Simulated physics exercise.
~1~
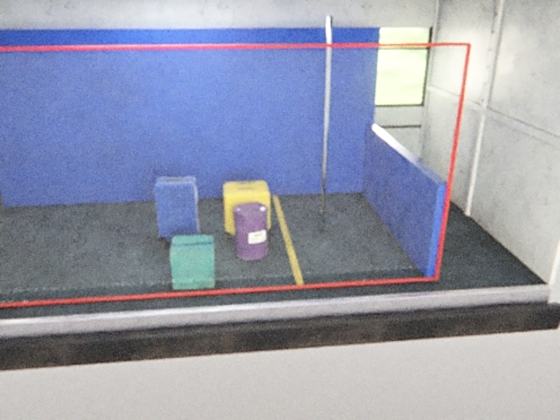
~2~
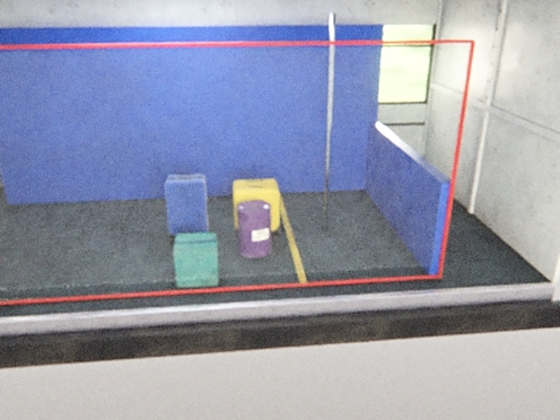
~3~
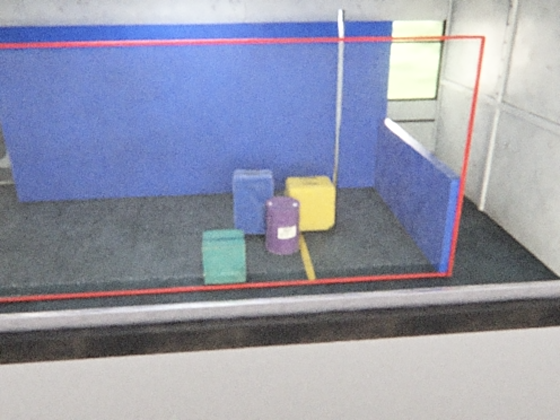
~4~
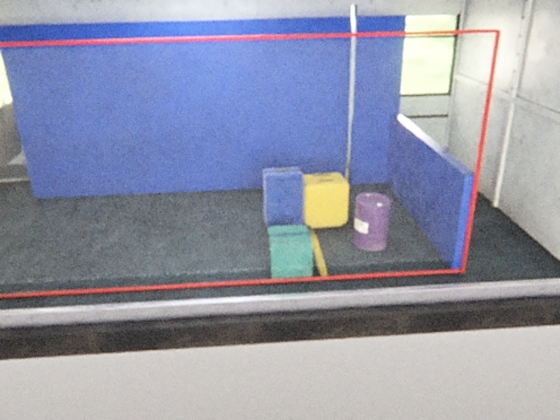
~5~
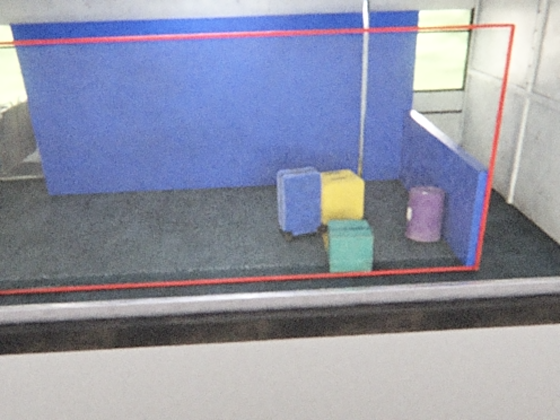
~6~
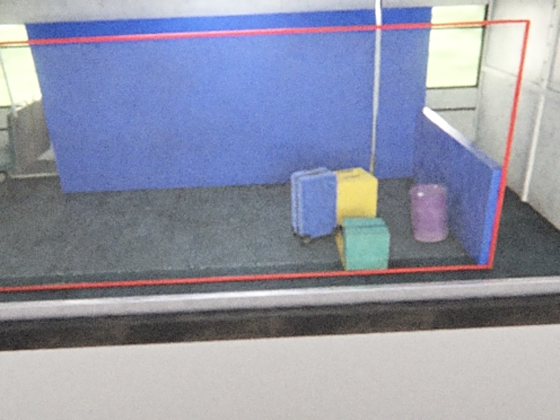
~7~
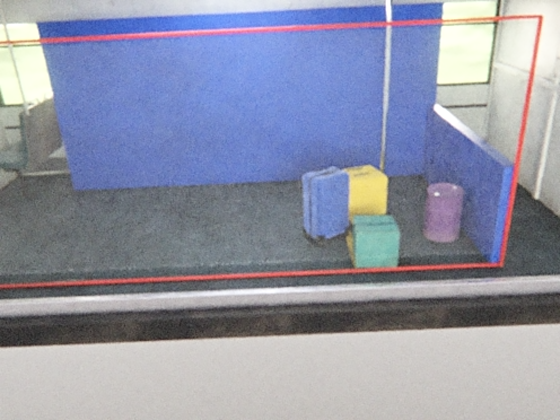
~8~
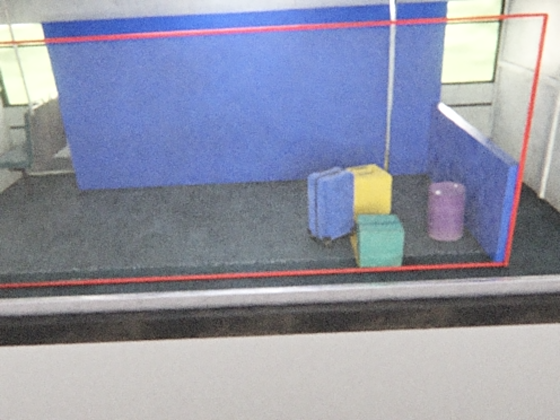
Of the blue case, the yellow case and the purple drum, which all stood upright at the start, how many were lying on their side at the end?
None of them were. The blue case, the yellow case and the purple drum were all still standing when things came to rest.
A purple drum, a teal box and two cases, one blue and one yellow, slid right across a dark floor. The drum, box and yellow case ended past the yellow line, the drum near a low blue wall, while the blue case stopped short.
